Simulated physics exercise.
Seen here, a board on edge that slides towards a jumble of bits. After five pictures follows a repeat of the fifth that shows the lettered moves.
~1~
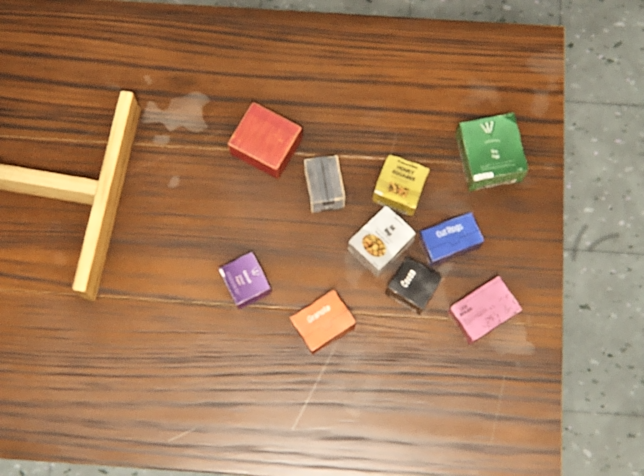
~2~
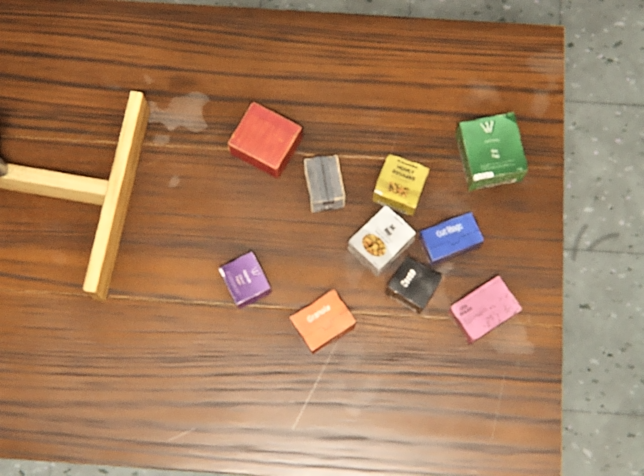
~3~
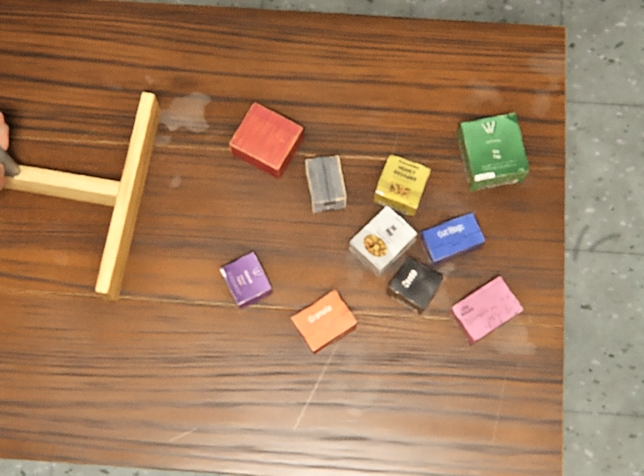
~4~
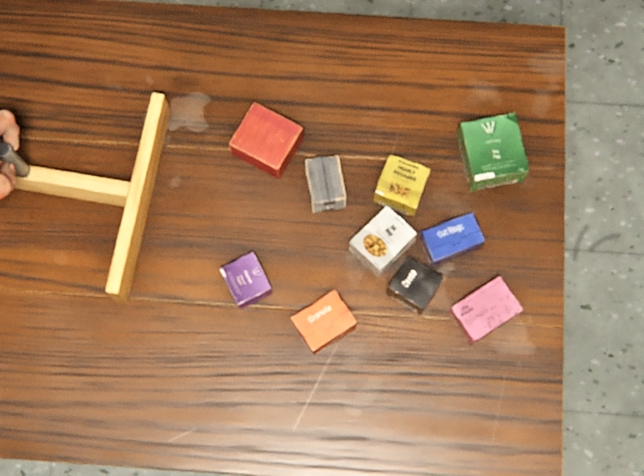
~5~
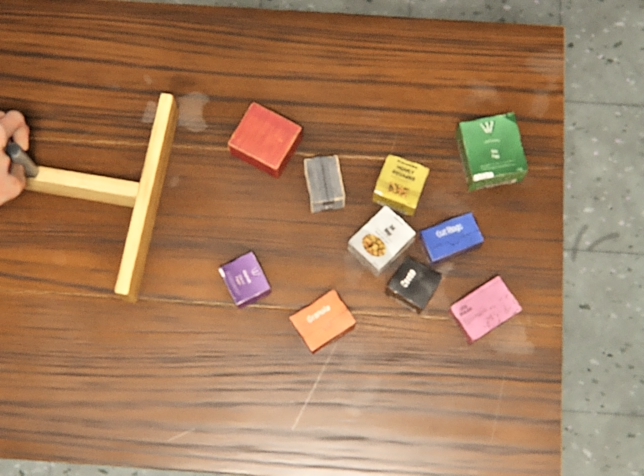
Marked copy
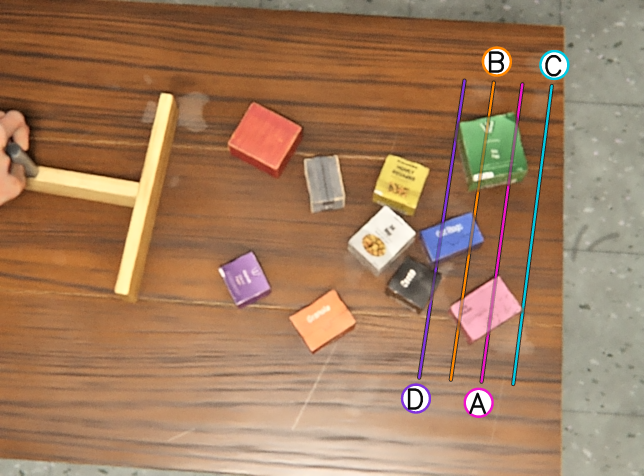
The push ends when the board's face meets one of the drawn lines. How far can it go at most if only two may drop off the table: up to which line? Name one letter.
Up to line B.
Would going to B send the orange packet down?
No.
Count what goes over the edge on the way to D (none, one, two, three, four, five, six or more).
The count is none.
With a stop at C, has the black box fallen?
Yes.
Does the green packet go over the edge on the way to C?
By then, yes.
On the marked copy, A at (503, 227); B at (473, 226); C at (533, 229); D at (443, 224).
With B. Early on, board (263, 198); red block (313, 143); purple box (274, 291).
Further on, board (382, 206); green packet (504, 151); blue box (489, 242).
At the end, board (473, 212); green packet over the edge; blue box over the edge; two fallen.
As for the rest, A drops three; C drops seven; D is within the limit but short.
